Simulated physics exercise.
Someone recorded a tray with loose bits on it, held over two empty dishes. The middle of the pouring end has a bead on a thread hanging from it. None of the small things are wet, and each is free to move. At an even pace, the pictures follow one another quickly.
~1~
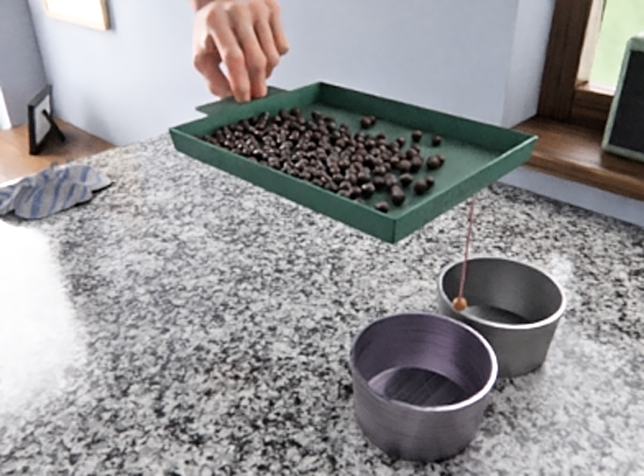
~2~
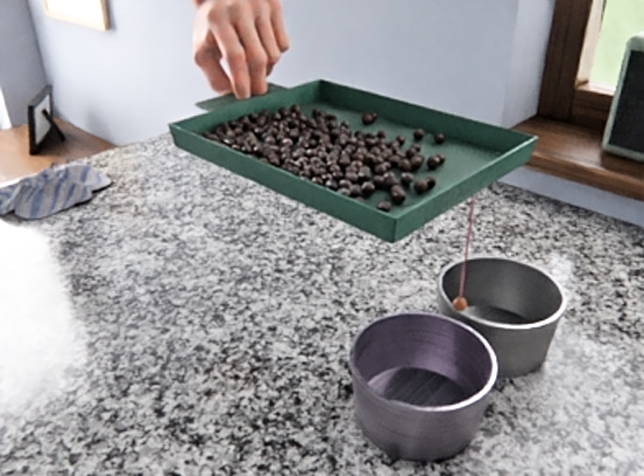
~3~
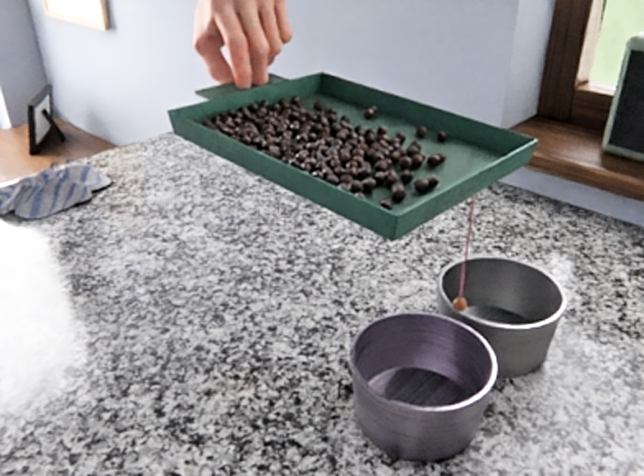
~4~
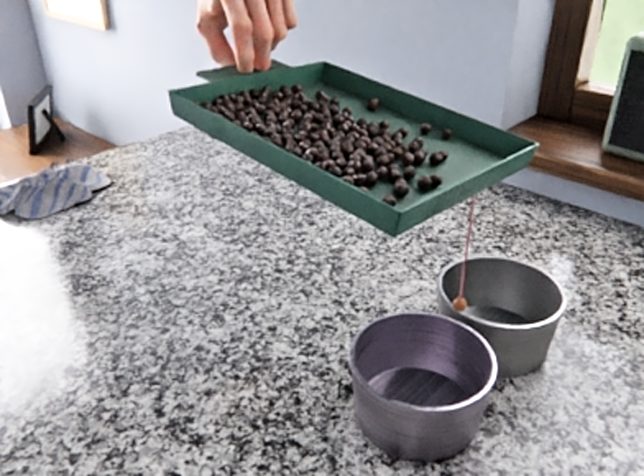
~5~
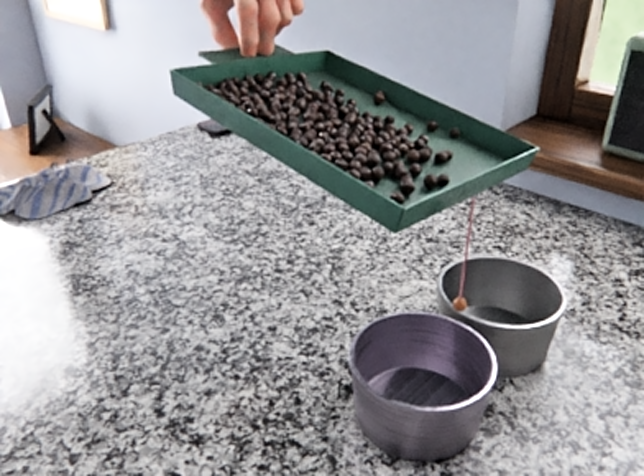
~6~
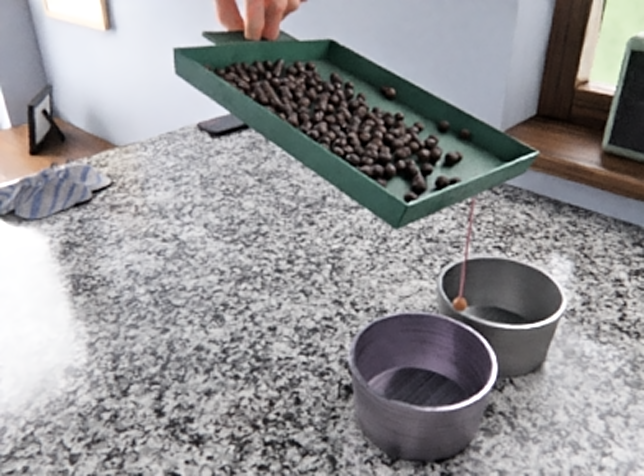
A green tray of round, dark brown chocolate balls tilts gradually, its handle end rising in a person's fingers while its right corner dips and the balls begin shifting toward the lower end. Below it, a purplish dish and a grey one sit empty and still, near a small orange bead hanging on a reddish thread. The fixed, slightly raised view shows a speckled grey countertop, with a striped cloth at left and a wooden window frame at right.
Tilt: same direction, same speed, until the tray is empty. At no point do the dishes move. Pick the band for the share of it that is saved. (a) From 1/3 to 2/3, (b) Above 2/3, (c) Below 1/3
Answer: B.
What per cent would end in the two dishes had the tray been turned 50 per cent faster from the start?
Near 80 %.
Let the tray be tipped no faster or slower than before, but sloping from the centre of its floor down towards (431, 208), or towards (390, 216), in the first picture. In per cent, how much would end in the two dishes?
50 and 70 per cent, in that order.
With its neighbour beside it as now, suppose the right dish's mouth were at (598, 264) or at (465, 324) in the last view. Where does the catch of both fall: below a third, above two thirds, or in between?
First: In the middle band. Second: Less than a third.
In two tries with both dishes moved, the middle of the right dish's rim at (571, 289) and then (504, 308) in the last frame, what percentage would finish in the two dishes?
Trial 1 about 70 %, trial 2 about 50 %.
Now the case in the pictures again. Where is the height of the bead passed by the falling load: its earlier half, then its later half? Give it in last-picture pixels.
The leading part at (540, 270), the rest of it at (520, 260).
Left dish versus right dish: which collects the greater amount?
In the end, more sits in the rightmost one.
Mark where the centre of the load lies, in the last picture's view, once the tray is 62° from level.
About (487, 151).
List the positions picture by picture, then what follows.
The first frame shows corners of the pouring end at (394, 216) and (532, 136), level; middle of the load at (320, 154), chocolate balls; left dish at (480, 414); right dish at (553, 336); bead on its thread at (460, 304).
The second frame shows corners of the pouring end at (395, 215) and (532, 137), level; middle of the load at (320, 152).
The third frame shows corners of the pouring end at (397, 212) and (533, 139), tipped barely, lowest at the right corner; middle of the load at (320, 145).
The fourth frame shows corners of the pouring end at (400, 208) and (534, 143), tipped a little, lowest at the right corner; middle of the load at (322, 136).
The fifth frame shows corners of the pouring end at (403, 205) and (535, 147), tipped a little, lowest at the right corner; middle of the load at (328, 127), a small part on the move.
The sixth frame shows corners of the pouring end at (407, 201) and (535, 151), tipped clearly, lowest at the right corner; middle of the load at (338, 120), nearly all on the move; left dish at (480, 414); right dish at (553, 336).
Soon after the last picture, tray tipped steeply; most on the tray; a small part in the right dish; a stray few outside both; a small part in the air.
A little later, tray tipped past a quarter turn; a small part on the tray; about two thirds in the right dish; a small part outside both; a small part in the air.
Later still, tray tipped past a quarter turn; most in the right dish; a small part outside both.
By the end, tray tipped past a quarter turn; none in the left dish; most in the right dish; a small part outside both.
